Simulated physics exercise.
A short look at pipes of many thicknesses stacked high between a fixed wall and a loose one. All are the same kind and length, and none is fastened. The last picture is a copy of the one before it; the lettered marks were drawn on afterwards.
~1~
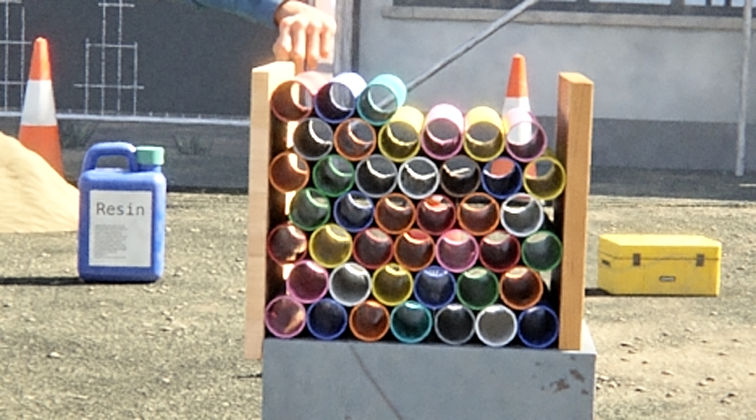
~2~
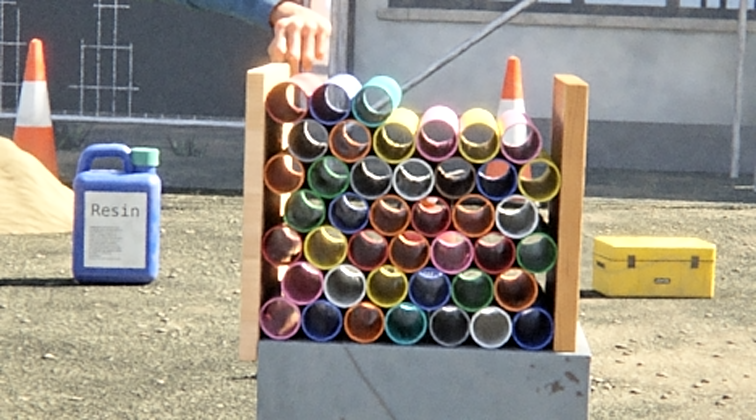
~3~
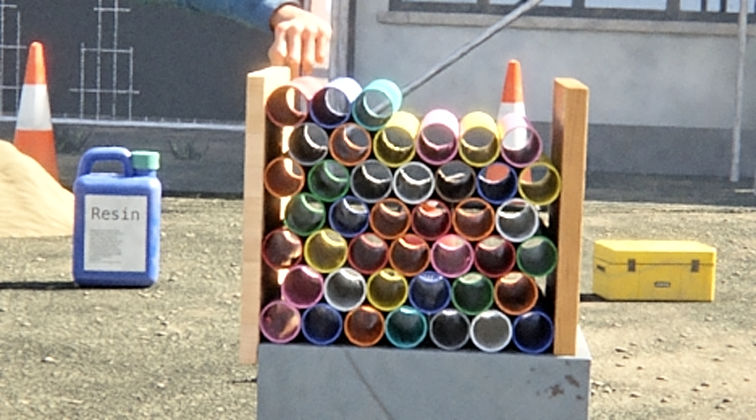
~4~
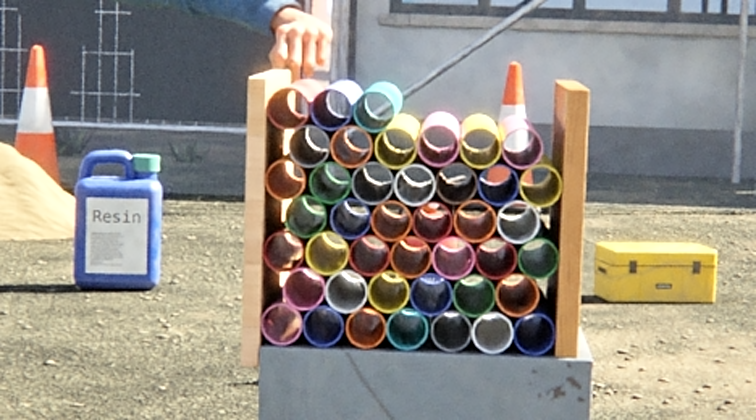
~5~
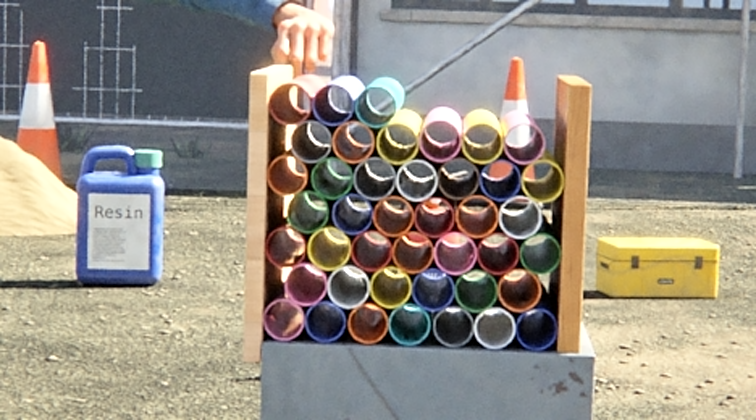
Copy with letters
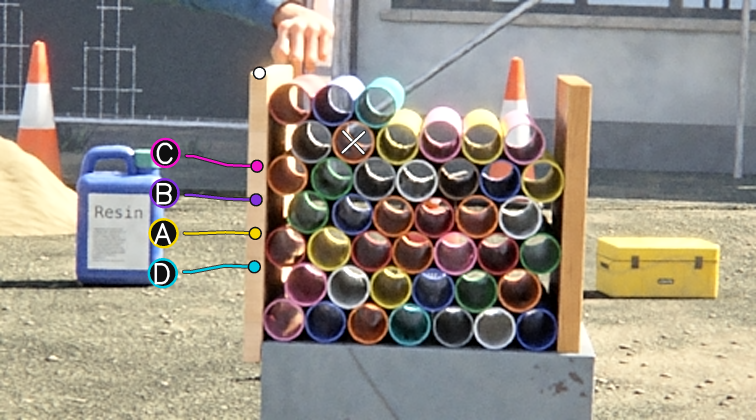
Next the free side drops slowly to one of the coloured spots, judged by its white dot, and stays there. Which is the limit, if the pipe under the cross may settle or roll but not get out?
The answer is mark D.
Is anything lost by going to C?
At C: Yes.
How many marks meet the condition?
Four of them.
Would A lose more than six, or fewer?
At A, fewer than six.
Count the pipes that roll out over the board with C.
At C the number is one.
On the marked copy, A at (255, 233); B at (256, 200); C at (257, 166); D at (255, 267); the cross at (353, 142); the white dot at (260, 73).
With D. Early on, top of the board (267, 155).
Further on, top of the board (265, 247).
At the end, top of the board (264, 266), about four out over the board, the crossed one still inside.
As for the rest, A keeps the crossed one inside; B keeps the crossed one inside; C keeps the crossed one inside.
